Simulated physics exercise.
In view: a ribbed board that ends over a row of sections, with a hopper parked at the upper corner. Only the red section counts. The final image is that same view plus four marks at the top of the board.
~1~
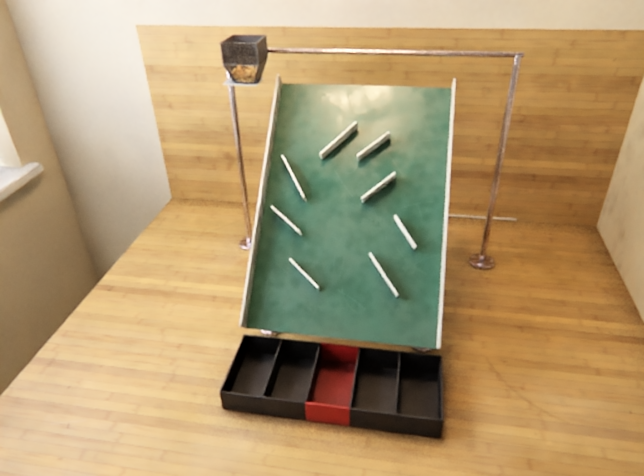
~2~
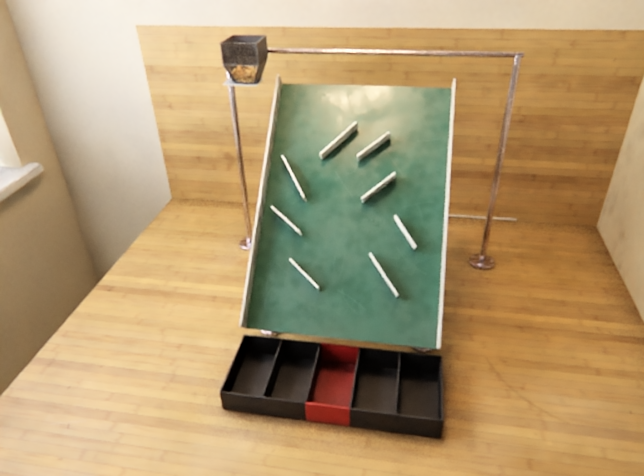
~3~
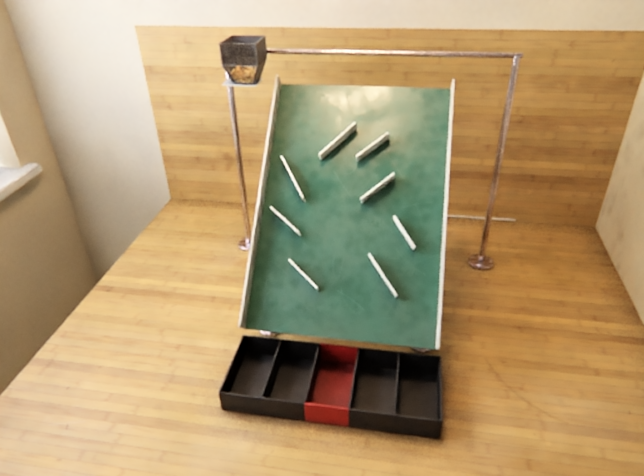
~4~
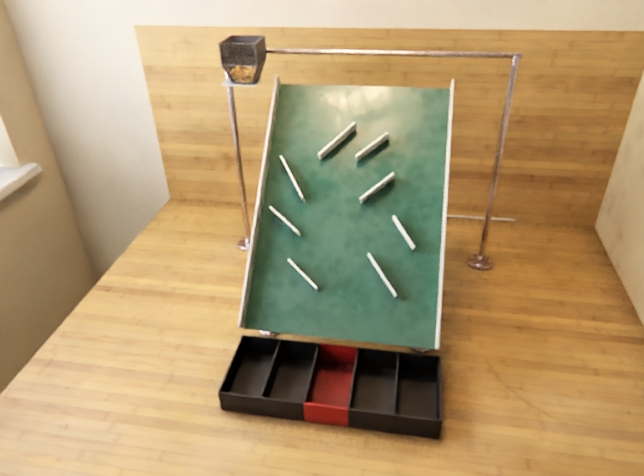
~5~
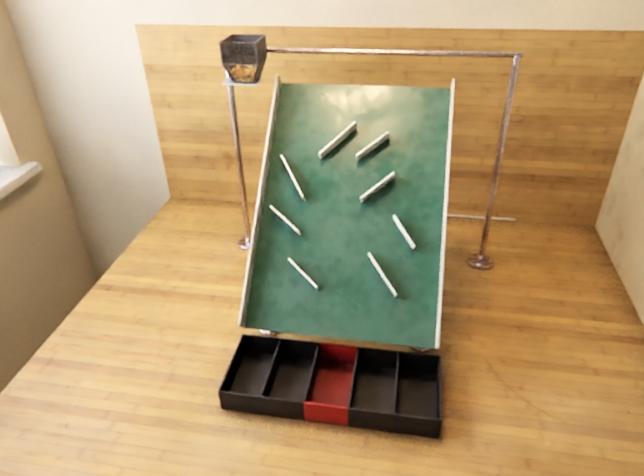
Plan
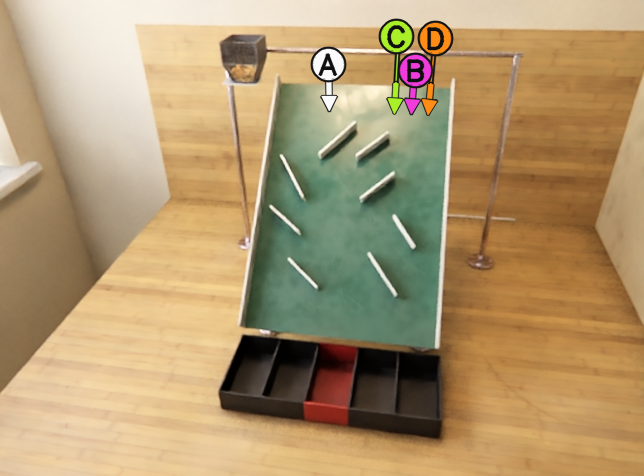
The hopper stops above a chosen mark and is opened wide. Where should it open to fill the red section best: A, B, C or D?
A beats the others.
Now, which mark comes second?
Mark C.
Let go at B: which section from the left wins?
The fifth from the left.
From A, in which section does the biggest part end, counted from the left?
It is the third one.
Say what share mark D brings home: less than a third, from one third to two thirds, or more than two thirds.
Less than a third.
On the marked copy, mark A meets the board at (329, 105); mark B meets the board at (411, 108); mark C meets the board at (394, 108); mark D meets the board at (428, 109).
With A, about two thirds in the red section, about a quarter in other sections.
With B, a small part in the red section, most in other sections.
With C, about a third in the red section, about two thirds in other sections.
With D, a stray few in the red section, nearly all in other sections.
